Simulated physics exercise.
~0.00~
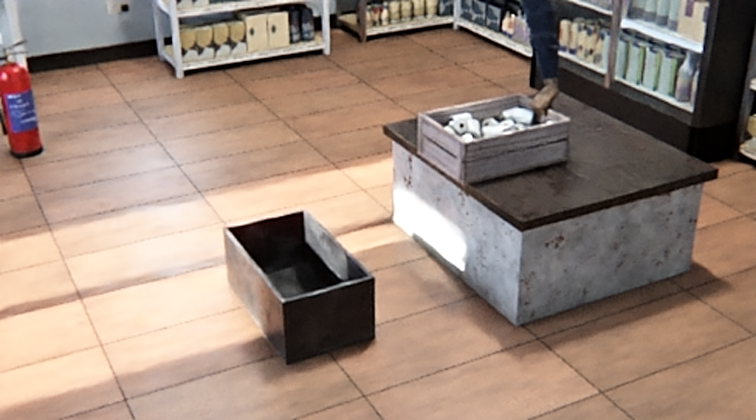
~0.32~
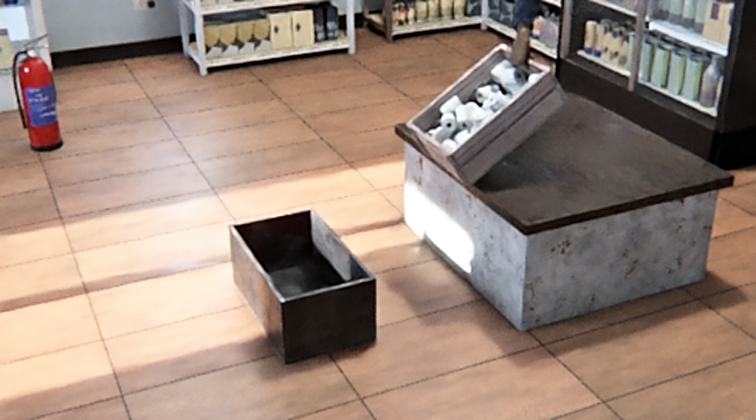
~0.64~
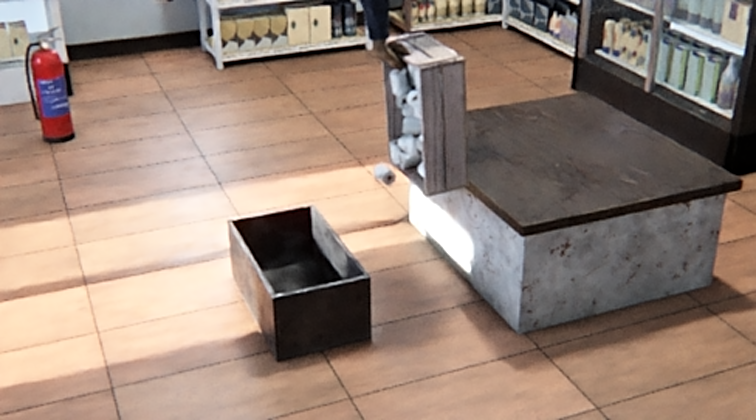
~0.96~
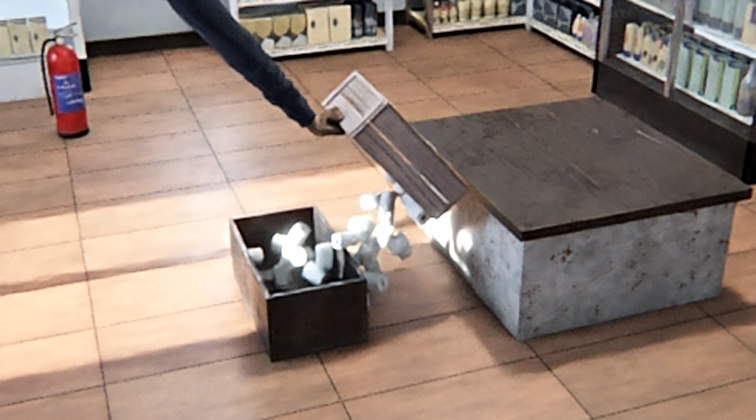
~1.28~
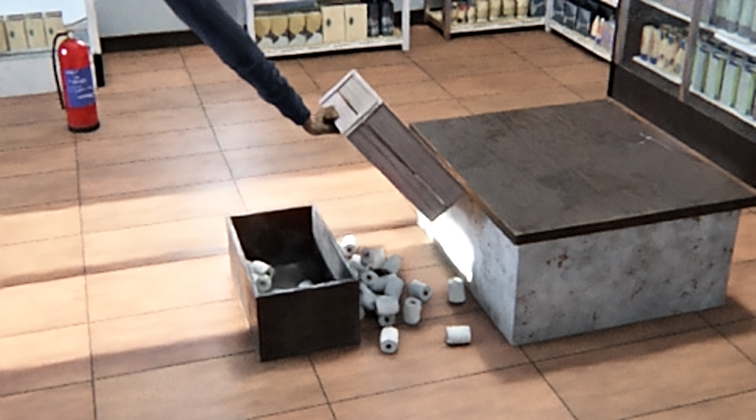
A hand tipped a wooden box of white paper rolls off the edge of a bench toward a black bin on the tiled floor, and while some landed inside, most tumbled into a scattered pile between the bin and the bench.
